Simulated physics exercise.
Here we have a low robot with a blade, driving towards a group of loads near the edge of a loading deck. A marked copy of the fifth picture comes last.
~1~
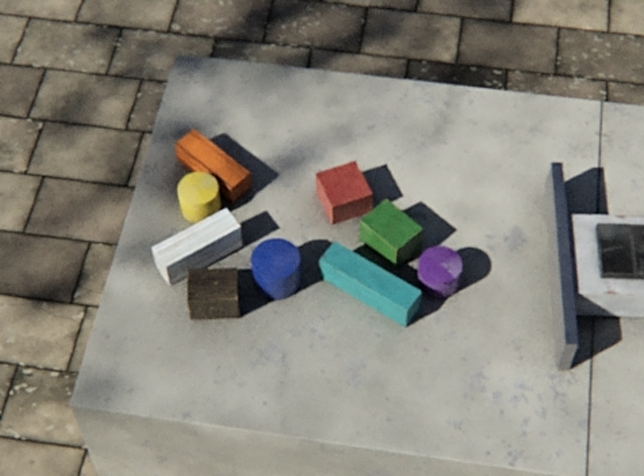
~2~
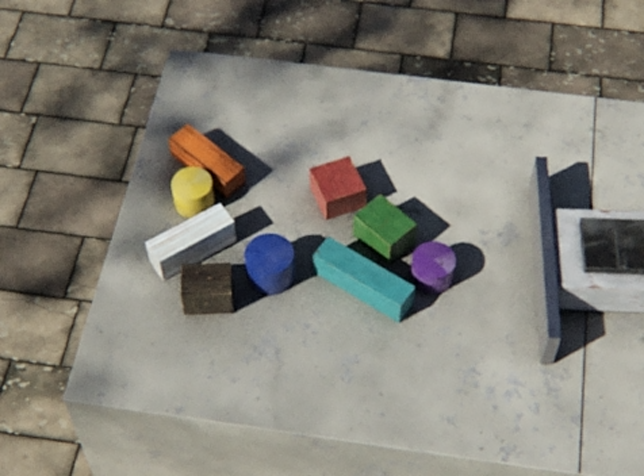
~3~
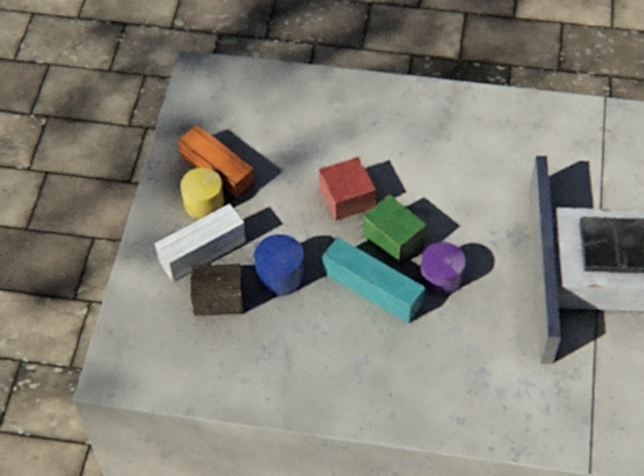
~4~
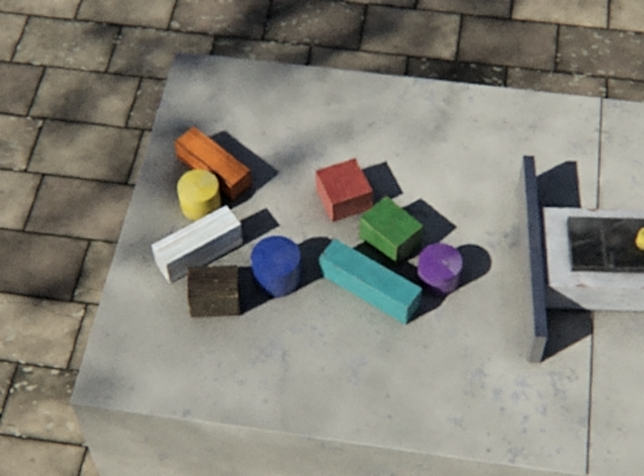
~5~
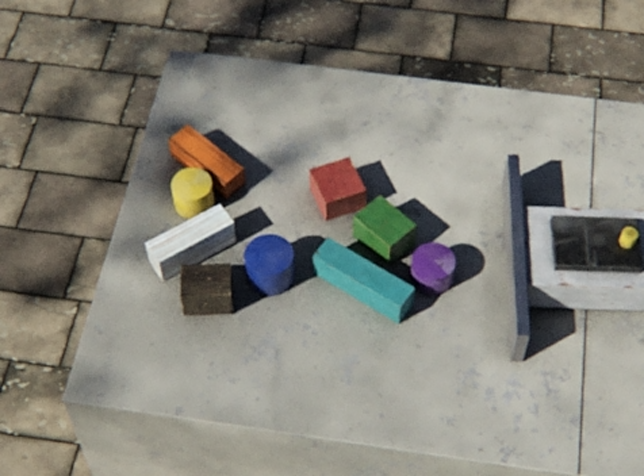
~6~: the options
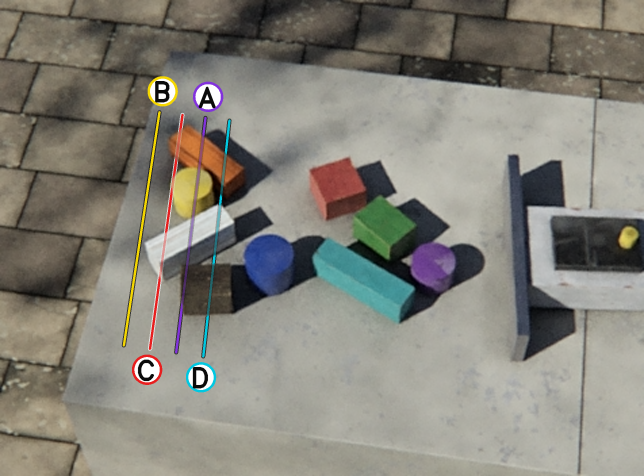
A low robot with a dark upright blade creeping left across a concrete deck toward a scattered group of colourful, unmoving blocks.
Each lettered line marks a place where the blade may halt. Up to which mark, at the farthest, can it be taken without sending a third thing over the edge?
As far as mark A.
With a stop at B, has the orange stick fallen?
Yes.
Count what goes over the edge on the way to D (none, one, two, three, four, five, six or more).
By then, none.
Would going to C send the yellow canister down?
Yes.
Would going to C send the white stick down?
By then, yes.
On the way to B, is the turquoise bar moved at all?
By then, yes.
On the copy, A at (192, 228); B at (143, 221); C at (167, 224); D at (217, 231).
On A. First, robot (469, 228); turquoise bar (345, 291); purple canister (370, 270).
Then, robot (352, 213); orange stick (203, 161); black crate (171, 300).
Finally, robot (261, 201); white stick (113, 243); orange stick (144, 146); none fallen.
By contrast, B drops four; C drops three; D is within the limit but short.
